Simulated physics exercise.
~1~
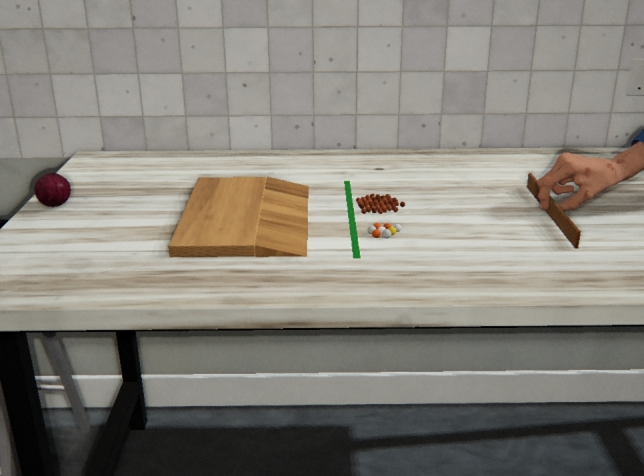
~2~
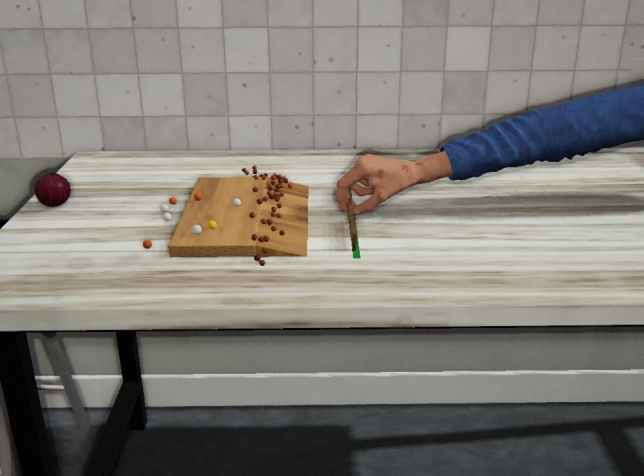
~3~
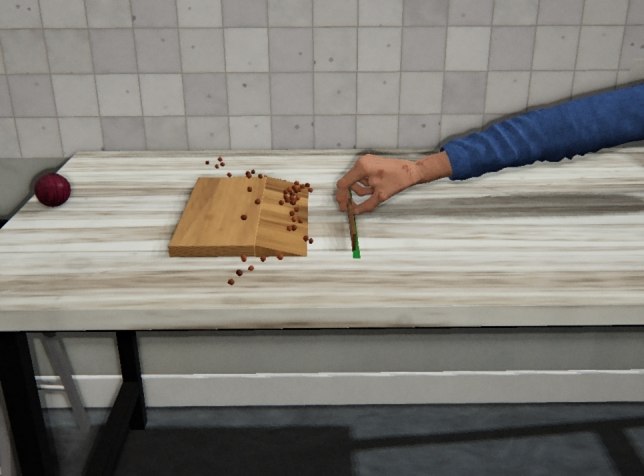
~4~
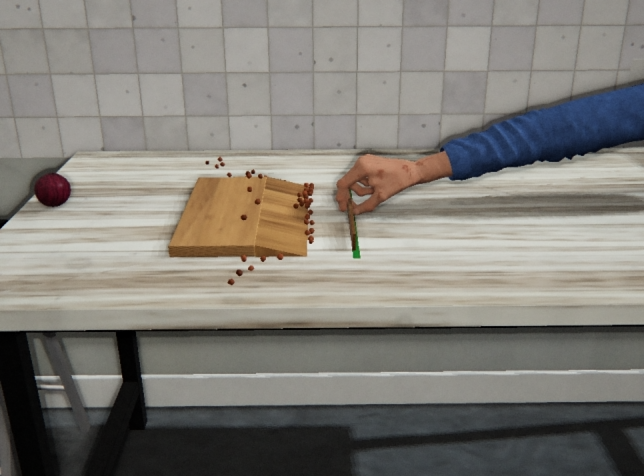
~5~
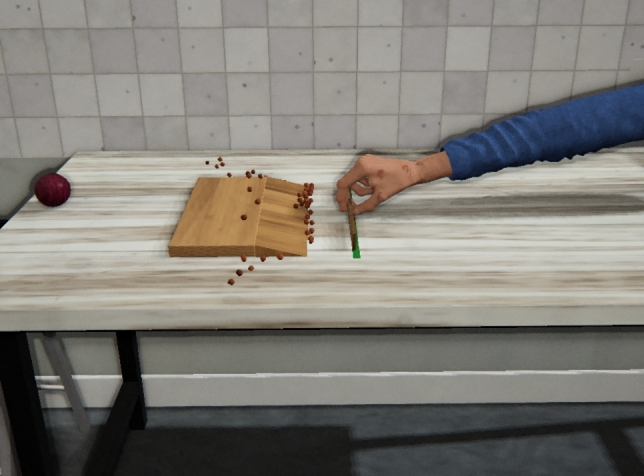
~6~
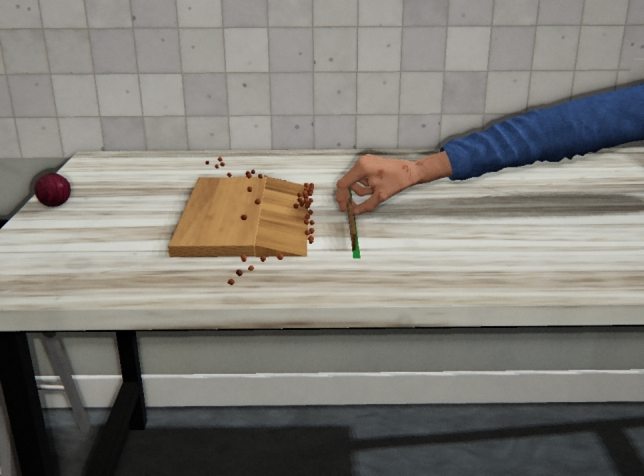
In the video, a hand sweeps a strip of wood left to green tape, sending two loose batches toward a wooden ramp. The nearer multicolored pieces pass over the top and out of view, while the brown pieces scatter, some sliding back to rest near the ramp's foot.
